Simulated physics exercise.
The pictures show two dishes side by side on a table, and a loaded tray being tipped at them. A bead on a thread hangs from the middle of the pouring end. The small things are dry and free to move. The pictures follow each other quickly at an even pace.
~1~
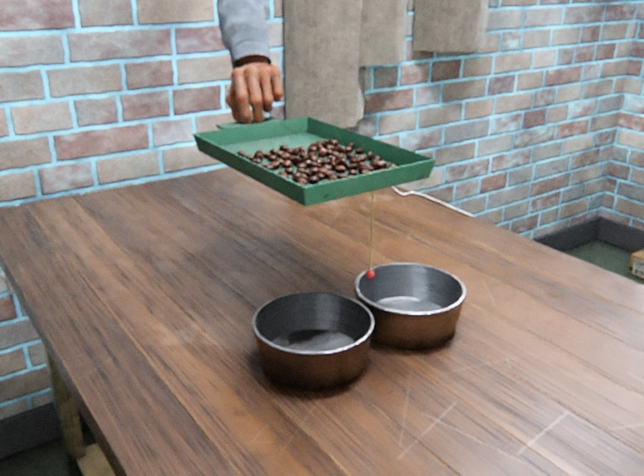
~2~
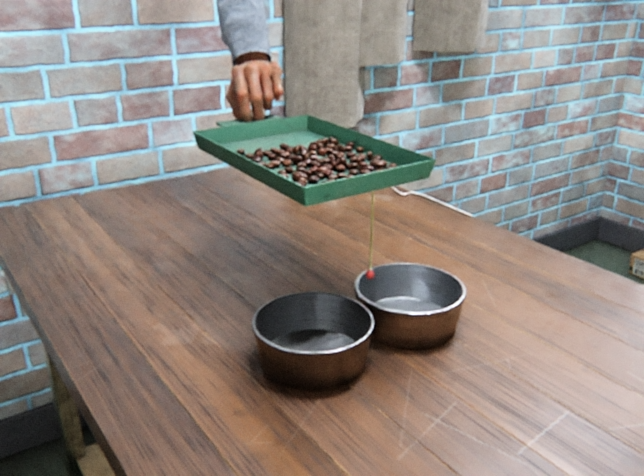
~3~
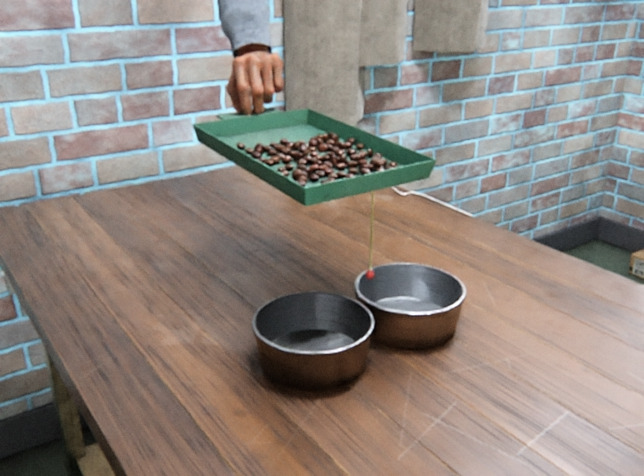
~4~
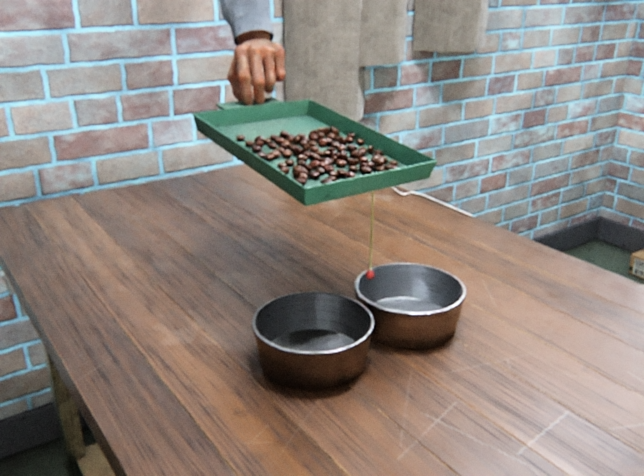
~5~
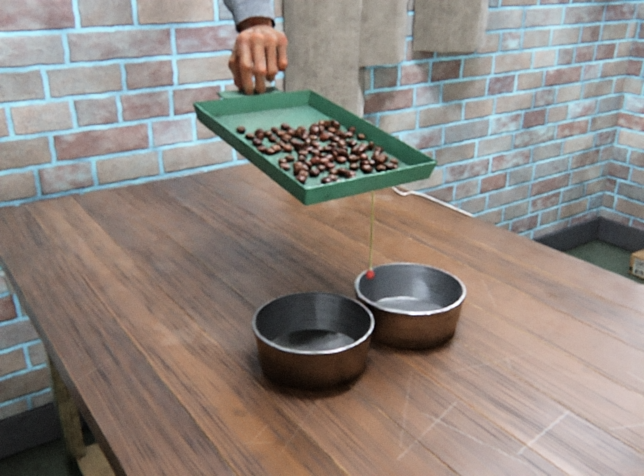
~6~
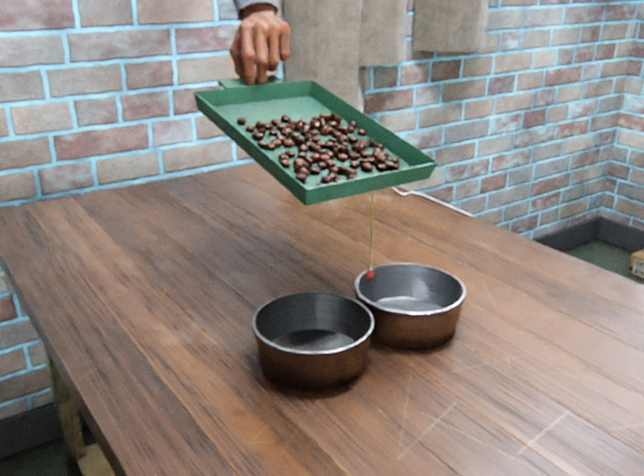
Above two dishes on a wooden table, a hand slowly tilts a loaded green tray.
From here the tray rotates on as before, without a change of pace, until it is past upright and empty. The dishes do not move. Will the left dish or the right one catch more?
The right-hand one ends fuller.
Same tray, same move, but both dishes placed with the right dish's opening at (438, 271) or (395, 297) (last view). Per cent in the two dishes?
The first gives 60 %, the second 70 %.
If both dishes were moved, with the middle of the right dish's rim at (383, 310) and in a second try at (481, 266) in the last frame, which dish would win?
The first try: The right-hand dish. The second: Left.
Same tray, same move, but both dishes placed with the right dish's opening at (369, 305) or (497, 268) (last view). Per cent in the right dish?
Roughly 50 per cent, and 0 per cent.
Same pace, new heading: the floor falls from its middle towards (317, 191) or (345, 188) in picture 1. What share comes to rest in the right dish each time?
Roughly 0 per cent, and 30 per cent.
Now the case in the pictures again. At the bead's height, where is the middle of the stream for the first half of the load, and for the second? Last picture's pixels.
Early half (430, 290), late half (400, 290).
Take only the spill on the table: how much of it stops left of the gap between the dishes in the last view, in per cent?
It comes to 0 per cent or so.
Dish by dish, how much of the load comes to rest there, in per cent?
For the left dish some 10 %, for the right dish some 60 %.
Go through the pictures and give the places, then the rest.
In the first frame, corners of the pouring end (305, 185) and (430, 159), level; middle of the load (332, 163), flat chocolate drops; left dish (348, 363); right dish (446, 324); bead on its thread (370, 274).
In the second frame, corners of the pouring end (306, 185) and (430, 159), level; middle of the load (332, 162).
In the third frame, corners of the pouring end (306, 186) and (431, 159), tipped barely, level across its low end; middle of the load (332, 159).
In the fourth frame, corners of the pouring end (307, 186) and (431, 160), tipped a little, level across its low end; middle of the load (333, 155).
In the fifth frame, corners of the pouring end (308, 186) and (432, 160), tipped a little, level across its low end; middle of the load (333, 151).
In the sixth frame, corners of the pouring end (308, 186) and (433, 161), tipped a little, level across its low end; middle of the load (334, 147); left dish (348, 363); right dish (446, 324).
Just after the last frame, tray tipped steeply; every one on the tray.
A moment on, tray tipped right over; the larger part on the tray; just a few in the left dish; just a few in the right dish; just a few outside both; about a tenth in the air.
Further on, tray tipped past a quarter turn; about a tenth in the left dish; roughly two thirds in the right dish; roughly a quarter outside both.
When it is over, tray tipped past a quarter turn; about a tenth in the left dish; roughly two thirds in the right dish; roughly a quarter outside both.
